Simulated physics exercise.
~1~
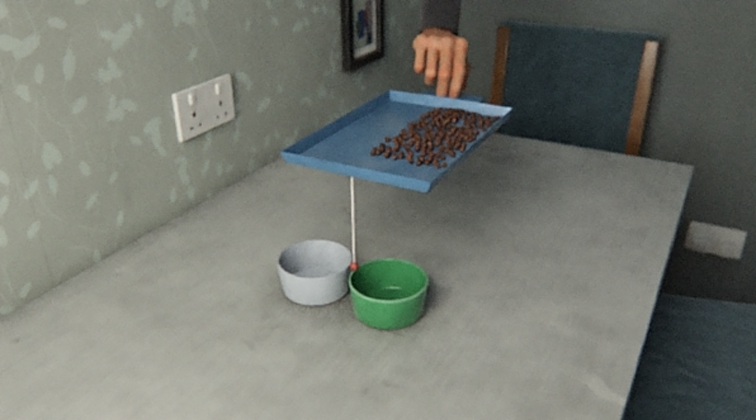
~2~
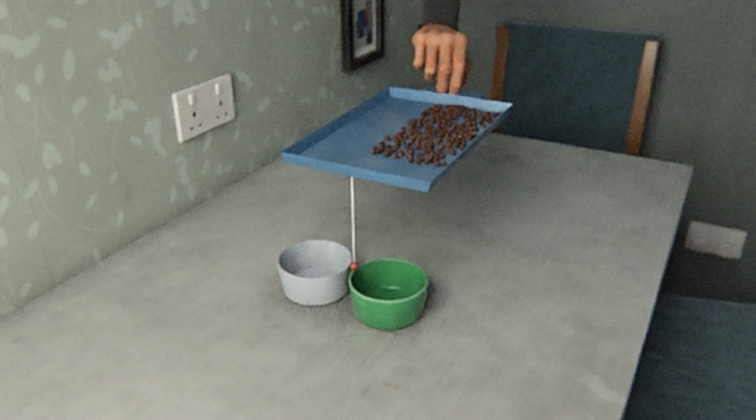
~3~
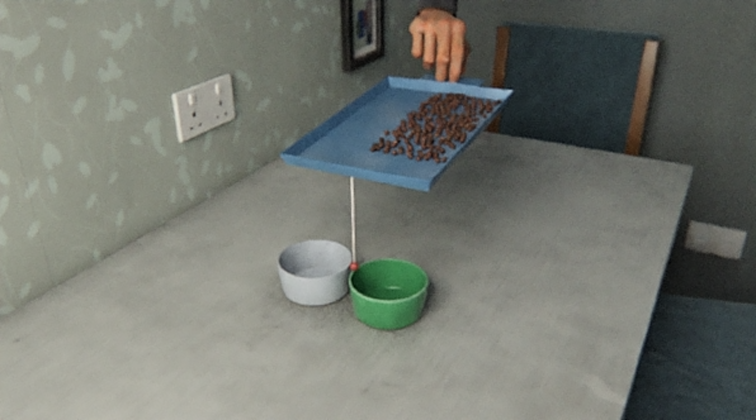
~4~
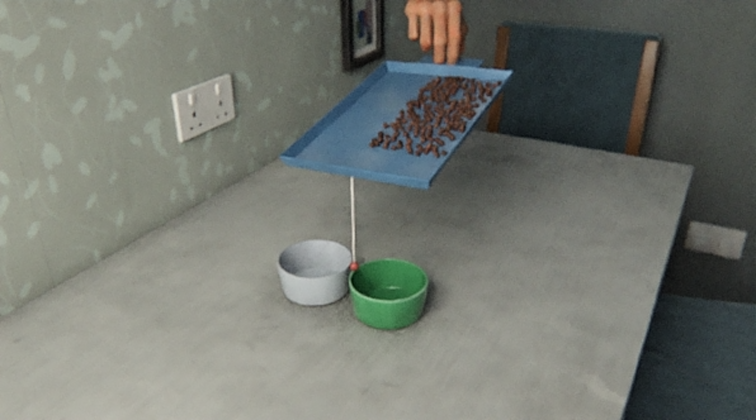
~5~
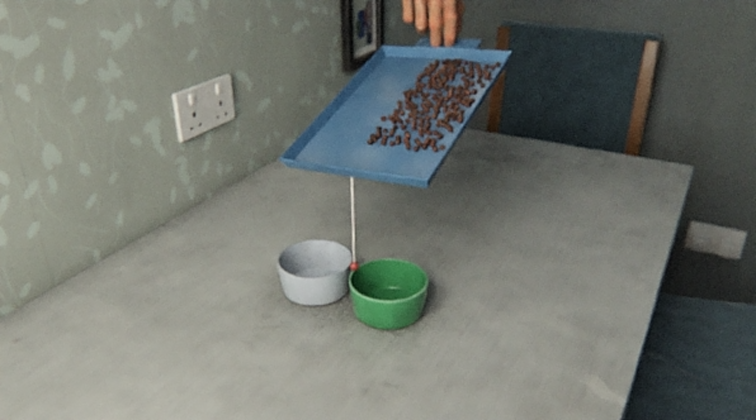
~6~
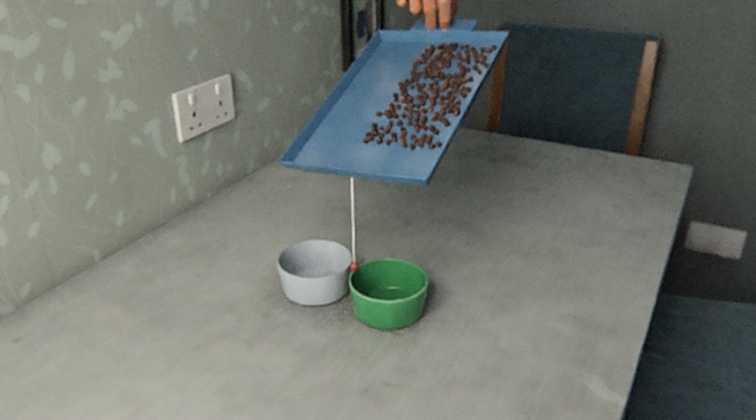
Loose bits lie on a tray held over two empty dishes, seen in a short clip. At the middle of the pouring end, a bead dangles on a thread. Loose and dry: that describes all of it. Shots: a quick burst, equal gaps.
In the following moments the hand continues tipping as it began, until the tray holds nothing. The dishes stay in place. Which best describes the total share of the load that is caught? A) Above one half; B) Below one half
B.
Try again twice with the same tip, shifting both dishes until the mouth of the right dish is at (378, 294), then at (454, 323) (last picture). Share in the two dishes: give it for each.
In turn 50 and 10 in a hundred.
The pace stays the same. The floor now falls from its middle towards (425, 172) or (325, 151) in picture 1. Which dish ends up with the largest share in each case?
The first try favours the right of the two, the second the left of the two.
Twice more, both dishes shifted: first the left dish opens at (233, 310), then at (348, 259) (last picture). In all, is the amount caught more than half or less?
First try: A minority; second try: A minority.
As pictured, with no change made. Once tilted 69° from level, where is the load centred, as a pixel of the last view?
Somewhere about (315, 190).
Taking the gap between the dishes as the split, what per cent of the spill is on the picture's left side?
About 90 %.
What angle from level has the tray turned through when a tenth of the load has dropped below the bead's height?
Close to 70° of tilt at that moment.
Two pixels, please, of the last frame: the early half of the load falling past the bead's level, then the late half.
I'd put it at roughly (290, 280), and after that at roughly (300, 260).
Soon after the last picture, tray tipped steeply; about half on the tray; a stray few outside both; about half in the air.
A little later, tray tipped past a quarter turn; about a quarter in the left dish; most outside both; a small part in the air.
Later still, tray tipped past a quarter turn; about a quarter in the left dish; most outside both.
At rest, tray tipped past a quarter turn; none in the right dish; about a quarter in the left dish; most outside both.
